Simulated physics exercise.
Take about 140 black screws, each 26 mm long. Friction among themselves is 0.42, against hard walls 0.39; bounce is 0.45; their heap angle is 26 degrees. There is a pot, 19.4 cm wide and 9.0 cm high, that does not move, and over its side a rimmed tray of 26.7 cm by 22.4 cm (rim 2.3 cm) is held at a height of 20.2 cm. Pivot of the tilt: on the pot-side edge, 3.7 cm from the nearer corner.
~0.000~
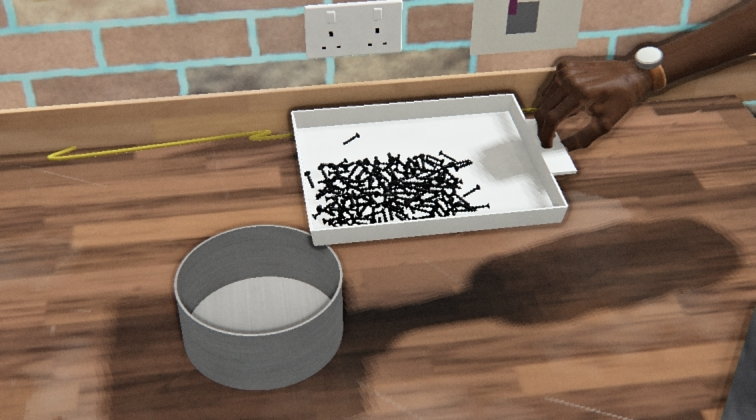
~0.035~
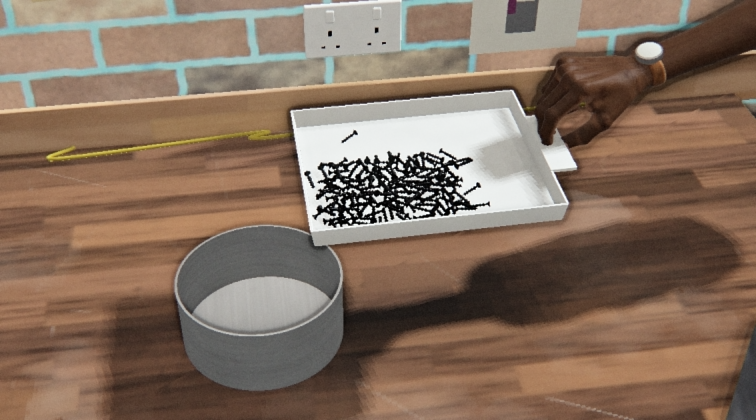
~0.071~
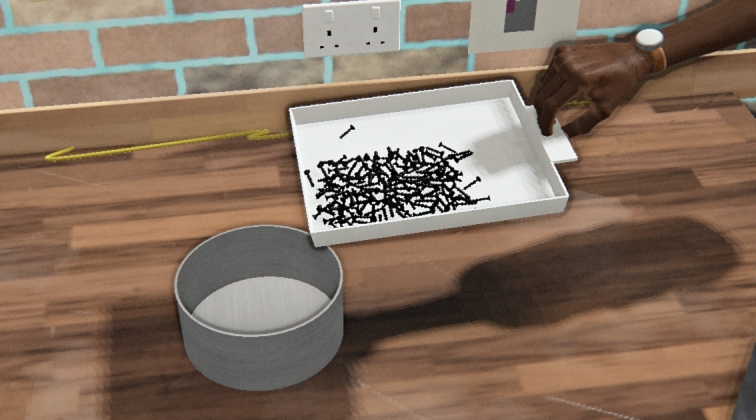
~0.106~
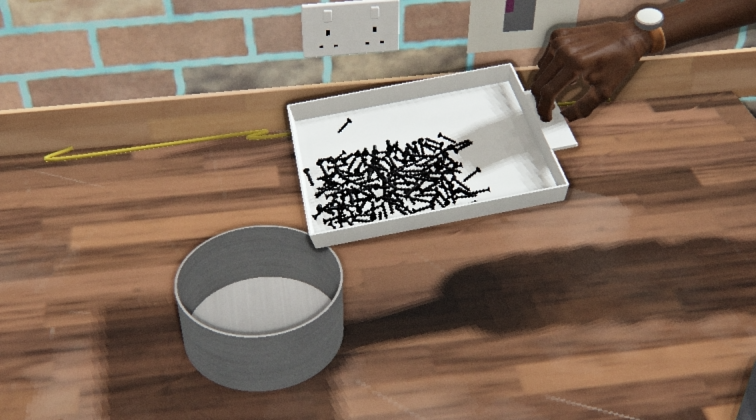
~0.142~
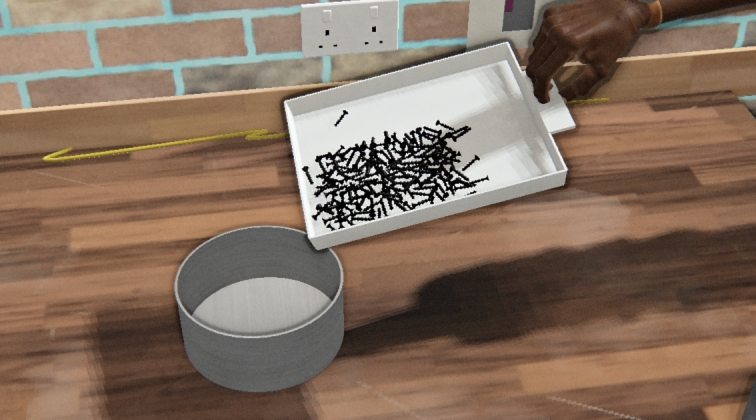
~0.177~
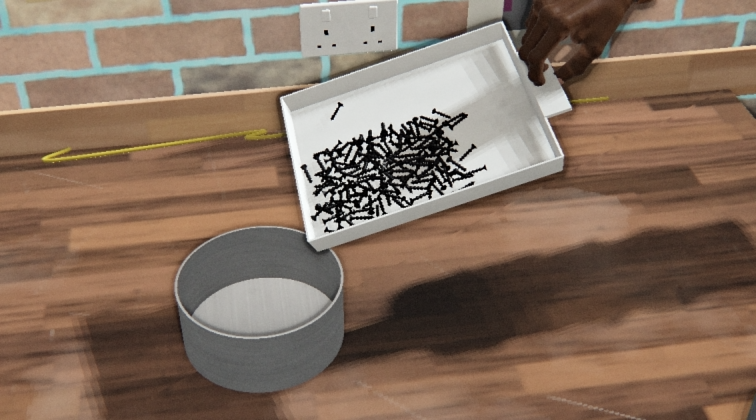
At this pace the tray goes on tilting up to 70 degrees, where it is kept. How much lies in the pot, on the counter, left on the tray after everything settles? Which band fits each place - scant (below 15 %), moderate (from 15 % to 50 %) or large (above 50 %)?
Pot - moderate; counter - moderate; tray - moderate.
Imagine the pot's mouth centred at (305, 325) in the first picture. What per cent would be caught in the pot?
With the pot there, close to 75 per cent.
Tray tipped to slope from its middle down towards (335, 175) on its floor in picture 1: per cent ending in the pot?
That comes to around 55 per cent.
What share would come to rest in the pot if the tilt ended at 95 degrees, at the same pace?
That would give about 40 per cent.
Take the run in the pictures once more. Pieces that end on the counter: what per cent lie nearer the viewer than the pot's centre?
Share: Some 100 %.
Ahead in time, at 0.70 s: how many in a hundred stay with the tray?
Some 60 per cent of the load.
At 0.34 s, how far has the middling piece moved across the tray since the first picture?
Displacement on the tray: About 2 cm.
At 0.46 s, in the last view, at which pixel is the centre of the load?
My estimate is roughly (322, 191).
After 0.34 s, tilt 46 degrees; the tray holds 100 %, the pot 0 %.
After 0.46 s, tilt 65 degrees; the tray holds 100 %, the pot 0 %.
After 0.70 s, tilt 70 degrees; the tray holds 60 %, the pot 10 %.
At rest (1.9 s), pot 40 %, counter 30 %, tray 35 %.
